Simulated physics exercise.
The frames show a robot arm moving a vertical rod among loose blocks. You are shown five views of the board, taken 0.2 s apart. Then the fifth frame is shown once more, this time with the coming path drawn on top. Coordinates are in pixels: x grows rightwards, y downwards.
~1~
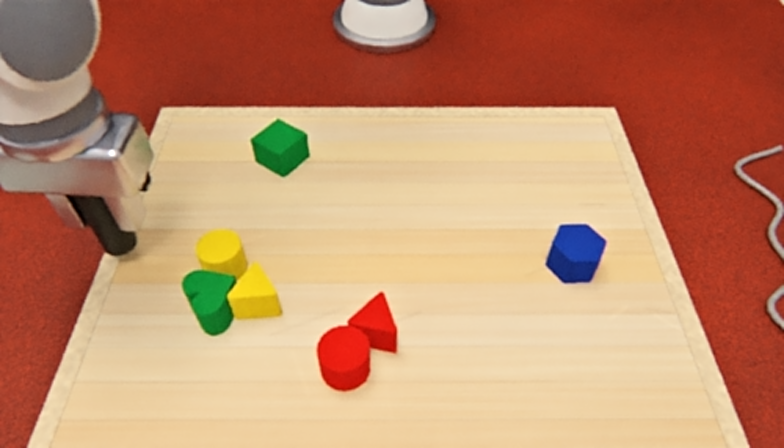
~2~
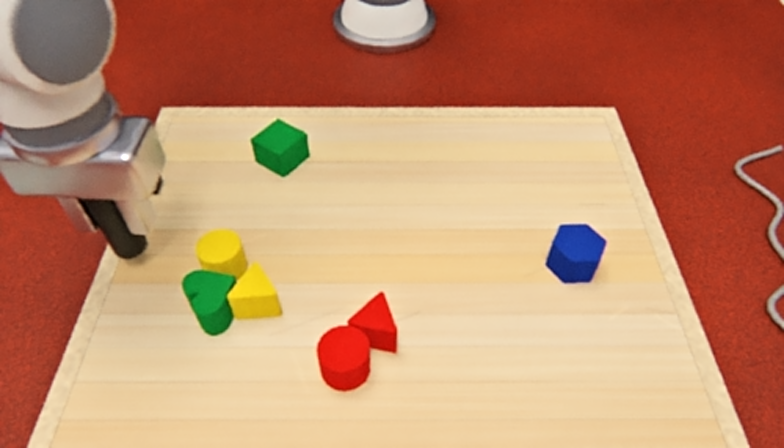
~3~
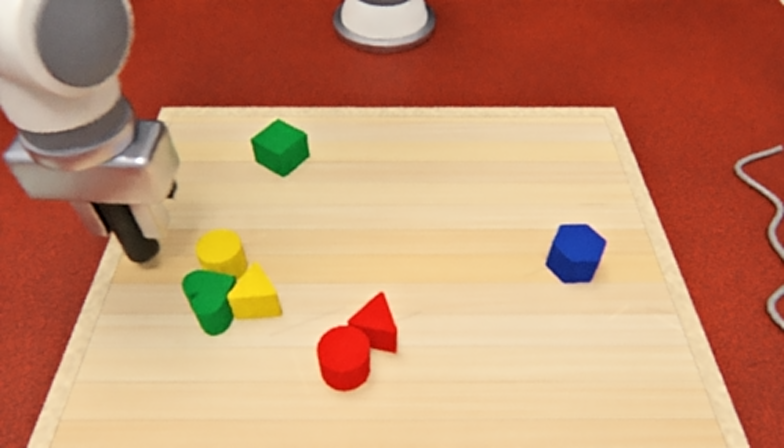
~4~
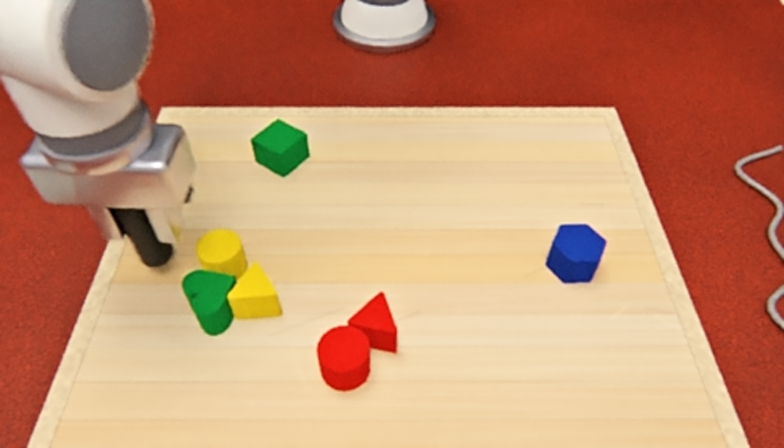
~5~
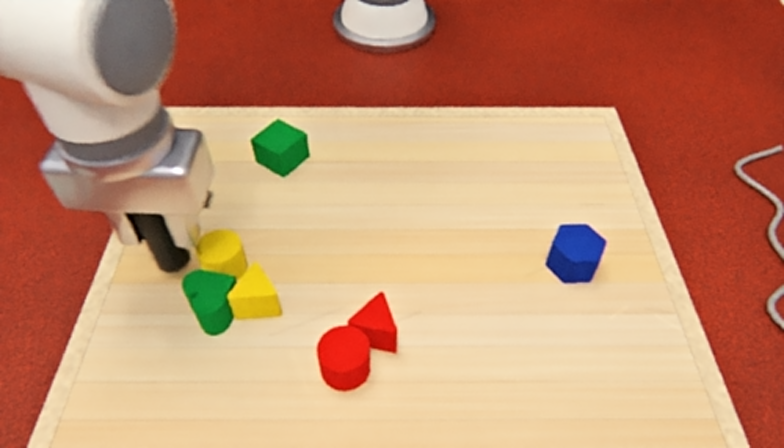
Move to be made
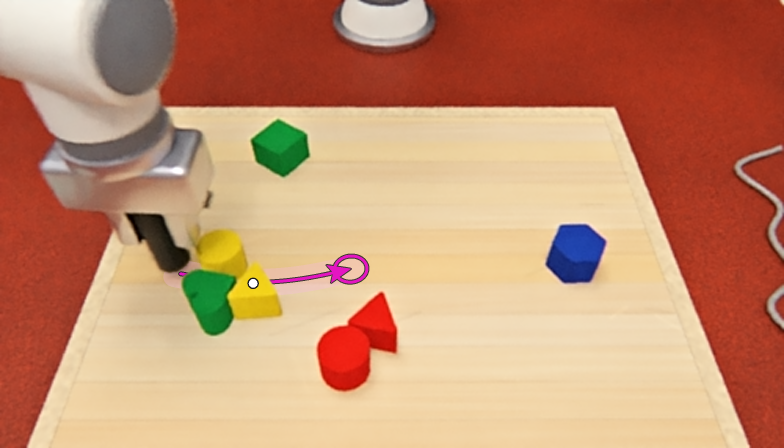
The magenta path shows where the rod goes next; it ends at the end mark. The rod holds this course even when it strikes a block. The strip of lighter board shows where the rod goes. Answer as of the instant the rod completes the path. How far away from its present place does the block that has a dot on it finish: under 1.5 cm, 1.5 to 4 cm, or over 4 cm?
It falls in the 1.5 to 4 cm band.
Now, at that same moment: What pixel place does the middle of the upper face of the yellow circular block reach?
Somewhere near (300, 226).
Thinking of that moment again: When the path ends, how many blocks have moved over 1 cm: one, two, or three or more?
Blocks moved: Two.
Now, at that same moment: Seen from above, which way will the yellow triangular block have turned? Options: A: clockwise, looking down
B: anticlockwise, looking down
Answer: A.
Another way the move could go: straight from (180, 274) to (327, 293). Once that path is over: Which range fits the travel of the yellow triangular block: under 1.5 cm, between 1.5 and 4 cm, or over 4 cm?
From 1.5 to 4 cm.
The line goes from (180, 274) over (265, 282) to (351, 269); the dot is on the yellow triangular block.
The first path, step by step. One third of the way, rod at (231, 268); green heart at (211, 293); yellow circular block at (263, 239).
Two thirds of the way, rod at (291, 266); green heart at (211, 293); yellow circular block at (296, 227); yellow triangular block at (273, 286), turned 55° clockwise.
At the end, rod at (350, 255); green heart at (211, 293); yellow circular block at (300, 226); yellow triangular block at (273, 286), turned 55° clockwise; red triangular block unmoved.
